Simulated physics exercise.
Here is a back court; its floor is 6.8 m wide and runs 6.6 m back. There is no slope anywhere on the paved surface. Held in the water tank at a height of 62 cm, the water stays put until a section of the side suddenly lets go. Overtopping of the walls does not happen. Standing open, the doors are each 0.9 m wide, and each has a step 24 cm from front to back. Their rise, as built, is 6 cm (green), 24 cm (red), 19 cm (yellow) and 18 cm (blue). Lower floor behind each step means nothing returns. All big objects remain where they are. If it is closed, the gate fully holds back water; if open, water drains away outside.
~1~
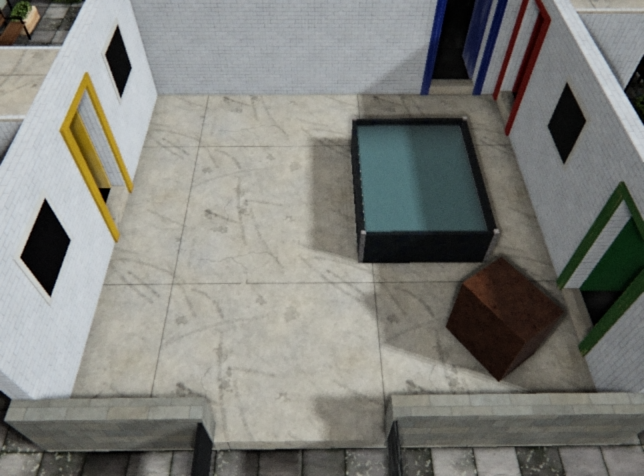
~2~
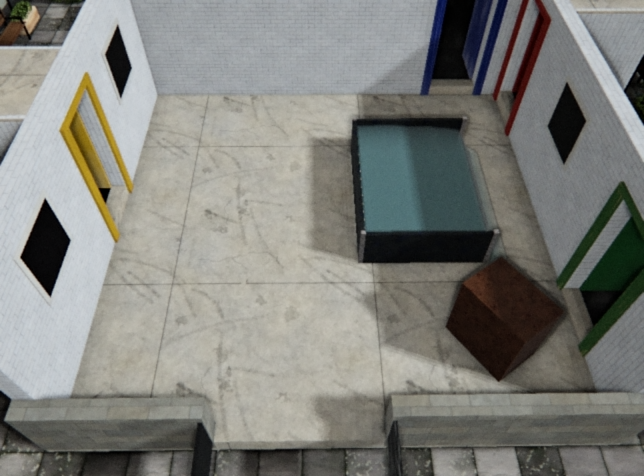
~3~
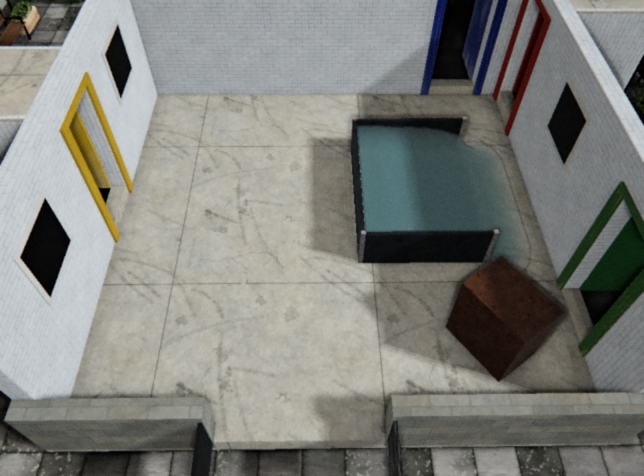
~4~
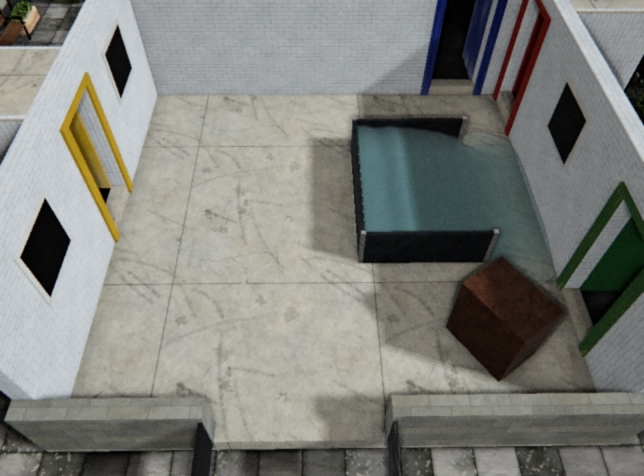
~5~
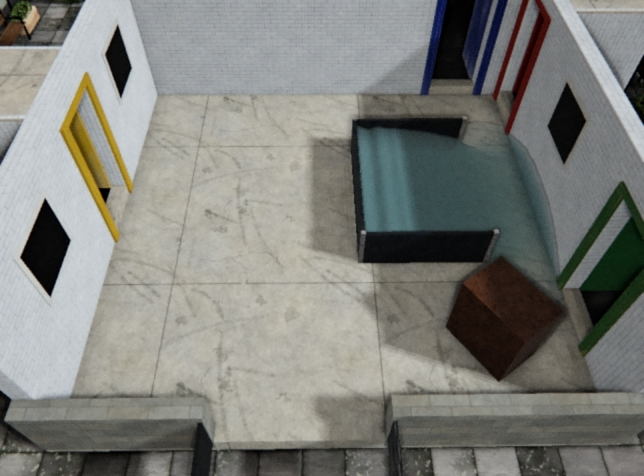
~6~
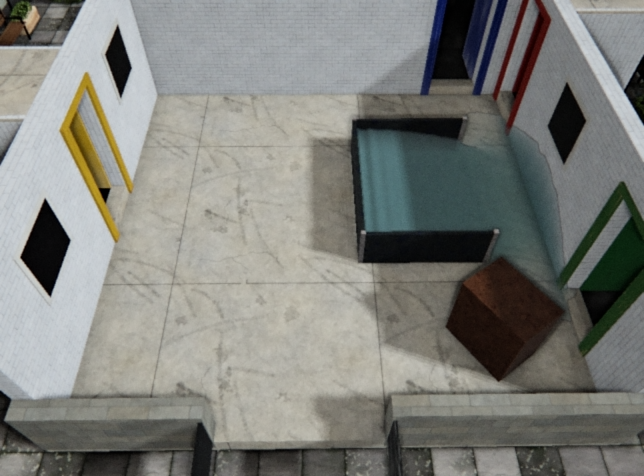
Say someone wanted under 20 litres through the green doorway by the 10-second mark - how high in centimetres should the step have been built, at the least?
They should have built it at least 15 cm high.
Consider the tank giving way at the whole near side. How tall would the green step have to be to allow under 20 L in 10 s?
A minimum of about 23 cm.
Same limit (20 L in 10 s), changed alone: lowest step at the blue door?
At blue, about 27 cm.
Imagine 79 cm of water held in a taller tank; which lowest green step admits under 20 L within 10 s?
You'd need a step of close to 20 cm.
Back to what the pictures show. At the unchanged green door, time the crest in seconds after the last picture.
Roughly 5.0 s.
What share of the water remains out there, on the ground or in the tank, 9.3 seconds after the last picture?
Water still present: Approx. 88 %.
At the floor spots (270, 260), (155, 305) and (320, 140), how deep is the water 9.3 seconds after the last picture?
Approx. 6 / 6 / 3 cm.
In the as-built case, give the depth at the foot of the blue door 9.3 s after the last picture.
Some 7.0 cm.
Then, 0.7 s after the last picture water covers 15 % of the floor, deepest (48 cm) near (525, 204); 14 cm at the green door, 3 litres in over its 6 cm step.
Then, 2.3 s after the last picture water covers 35 % of the floor, deepest (34 cm) near (582, 417); 12 cm at the green door, 43 litres in over its 6 cm step.
Then, 9.3 s after the last picture water covers 95 % of the floor, deepest (10 cm) near (141, 154); 9 cm at the green door, 187 litres in over its 6 cm step.
At the green door as built, the water peaked near 15 cm, 4.9 s after the last picture.
With a step of 13.5 cm, 31 litres would have come in within the 10 s; with 18.5 cm, 6 litres. So under 20 litres takes about 15 cm.
